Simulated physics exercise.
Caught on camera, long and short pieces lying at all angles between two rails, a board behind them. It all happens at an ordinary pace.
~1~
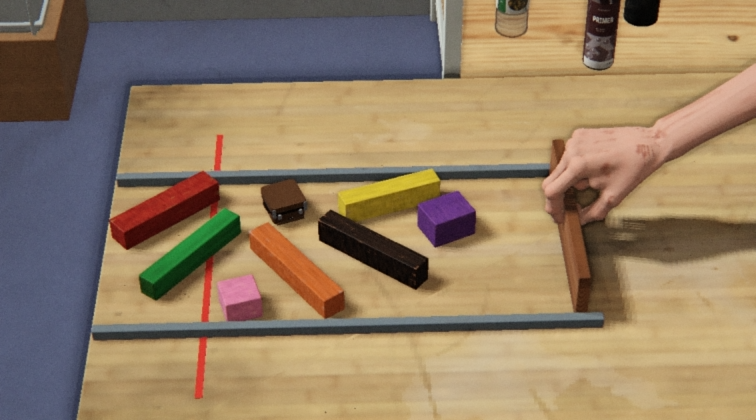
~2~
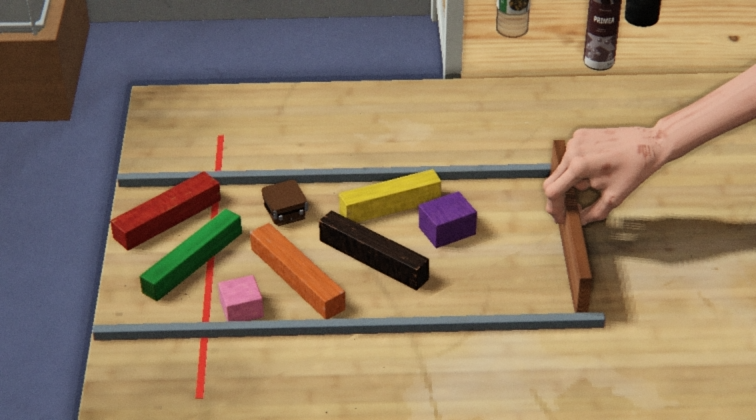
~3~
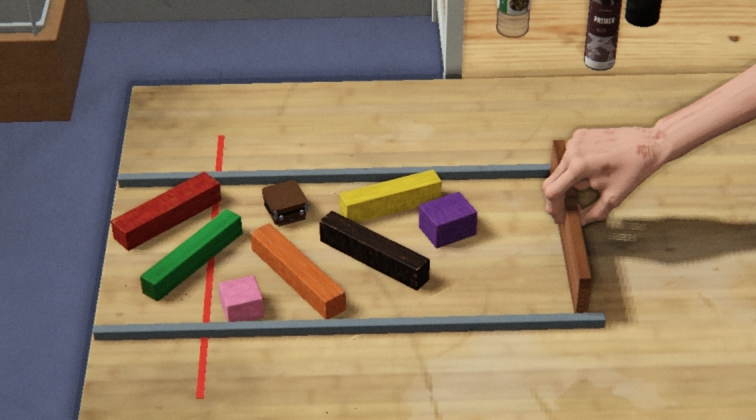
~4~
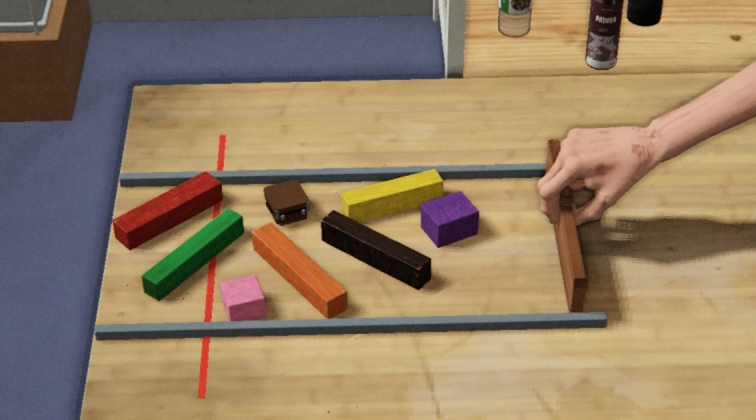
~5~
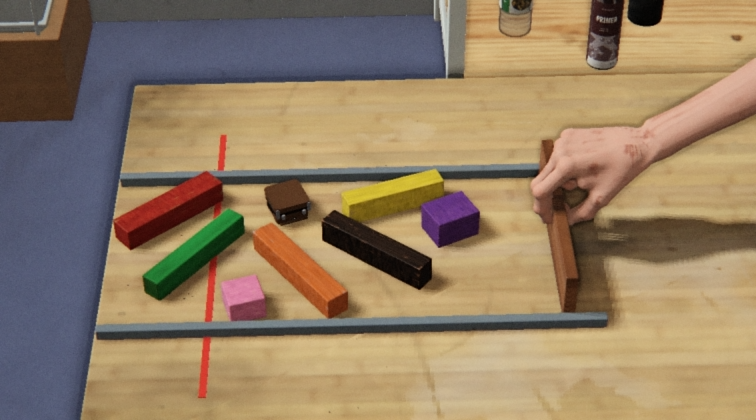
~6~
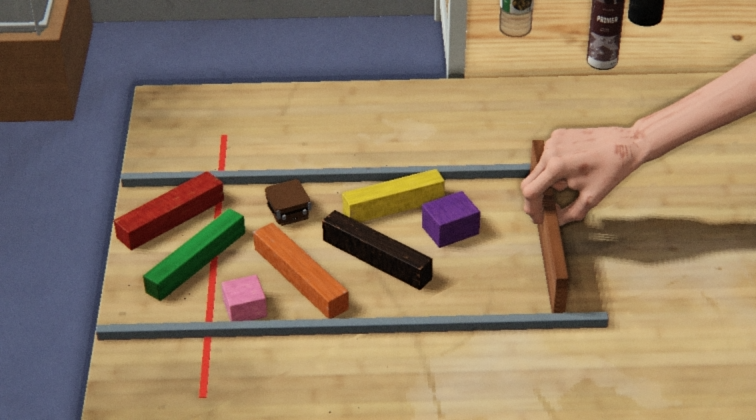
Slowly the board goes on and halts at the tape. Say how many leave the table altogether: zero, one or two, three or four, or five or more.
The number that fall off is one or two.
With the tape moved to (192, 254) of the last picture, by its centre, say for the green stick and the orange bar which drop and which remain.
The green stick is lost, the orange bar is kept.
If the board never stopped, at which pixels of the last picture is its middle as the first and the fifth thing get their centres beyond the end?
First at (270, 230), next at (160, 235).
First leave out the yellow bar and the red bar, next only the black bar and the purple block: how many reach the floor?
0 in the first case, 0 in the second.
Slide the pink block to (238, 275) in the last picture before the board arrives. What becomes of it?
Then it remains up.
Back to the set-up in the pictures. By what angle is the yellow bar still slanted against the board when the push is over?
Near 55 degrees.
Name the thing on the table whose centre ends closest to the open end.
Foremost is the green stick.
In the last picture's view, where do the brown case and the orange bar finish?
The brown case stops around (134, 197); the orange bar around (162, 278).
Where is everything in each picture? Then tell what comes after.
The first picture shows red bar (166, 210); green stick (191, 254); pink block (240, 300); board (569, 225); tape (210, 253).
The second picture shows green stick (192, 254); black bar (373, 250).
The third picture shows pink block (241, 300); yellow bar (391, 197).
The fourth picture shows red bar (169, 210); brown case (287, 204).
The fifth picture shows green stick (195, 253); board (558, 225).
The sixth picture shows red bar (170, 210); green stick (195, 253); pink block (244, 299); board (548, 225); tape (215, 253).
Early on, none off yet; red bar at rest near (170, 210); green stick at rest near (195, 253); pink block at rest near (244, 299).
A while later, none off yet; red bar moving near (159, 209); green stick moving near (184, 258); pink block at rest near (244, 299).
Finally, the number that fall off is one or two; lost, red bar.
